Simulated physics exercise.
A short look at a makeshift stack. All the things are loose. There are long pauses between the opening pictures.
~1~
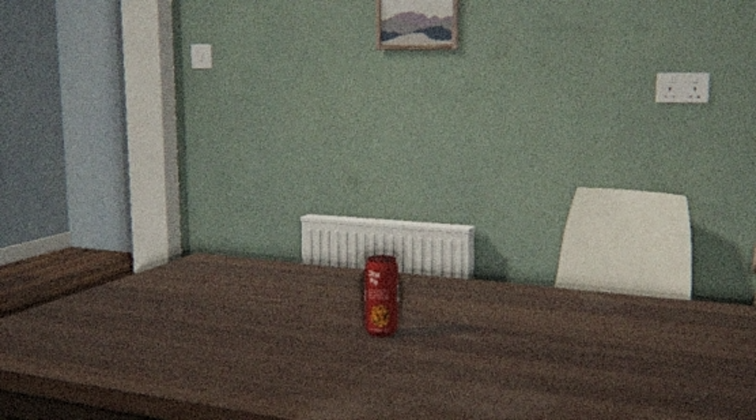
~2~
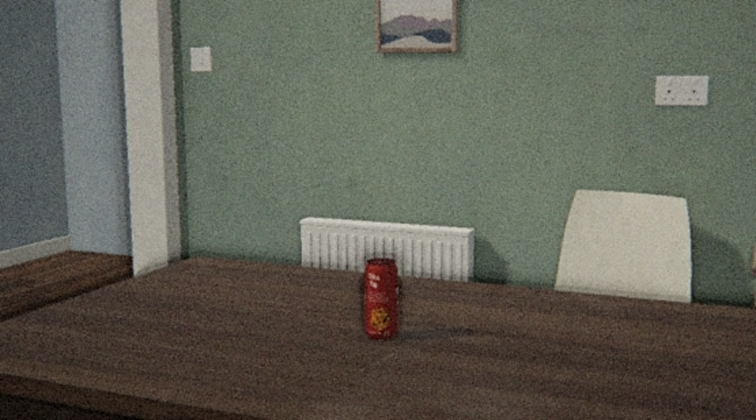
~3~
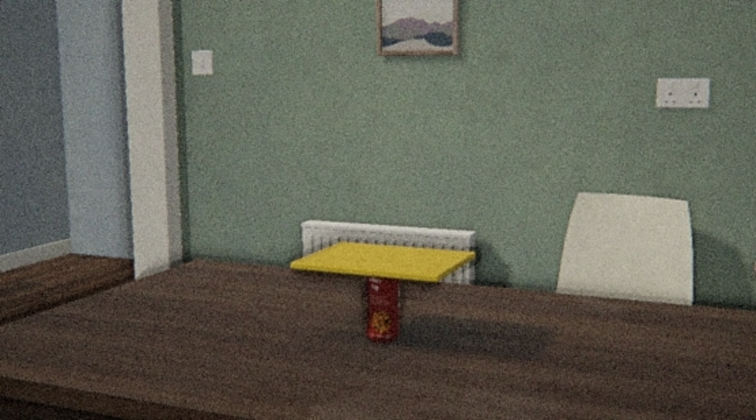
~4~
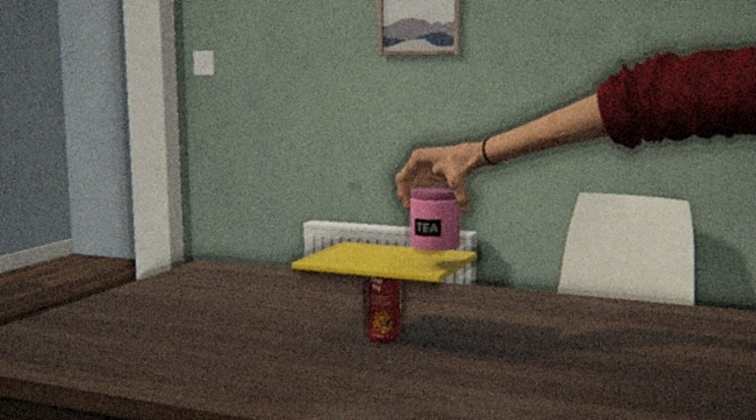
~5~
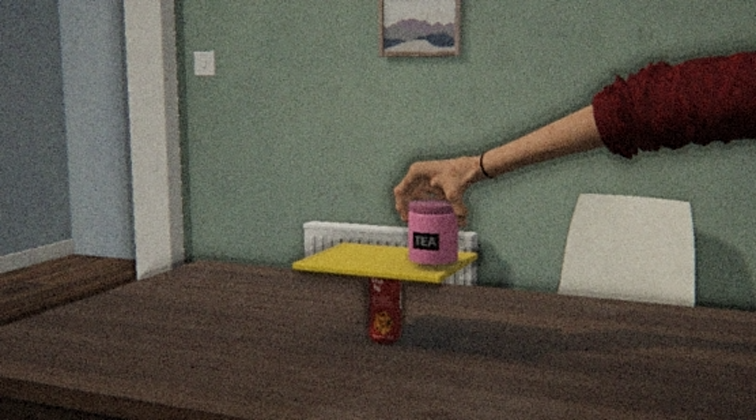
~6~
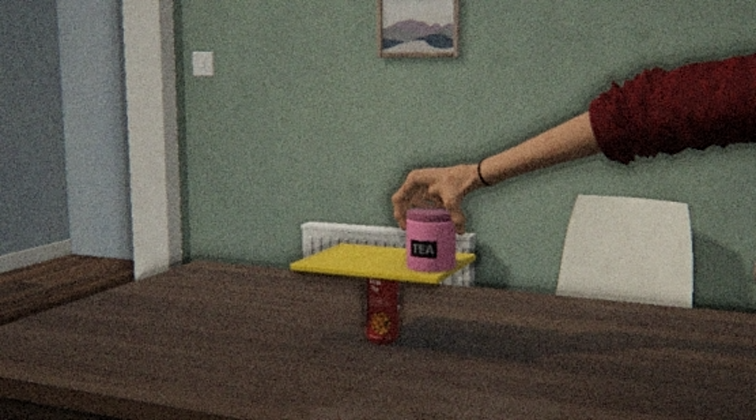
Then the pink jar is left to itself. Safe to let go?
As it turns out, it gives way.
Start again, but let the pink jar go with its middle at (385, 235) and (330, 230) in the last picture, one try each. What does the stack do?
First try: It holds; second try: It comes apart.
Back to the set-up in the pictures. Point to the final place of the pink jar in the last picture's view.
Near (461, 339).
Then, 0.40 s after the last picture, pink jar now fallen; yellow lid on its side.
Then, 0.60 s after the last picture, yellow lid on its side.
At rest, fallen, yellow lid and pink jar; red can in place. Seen from the same camera at the end, pink jar near (461, 339). The stack loses its balance.
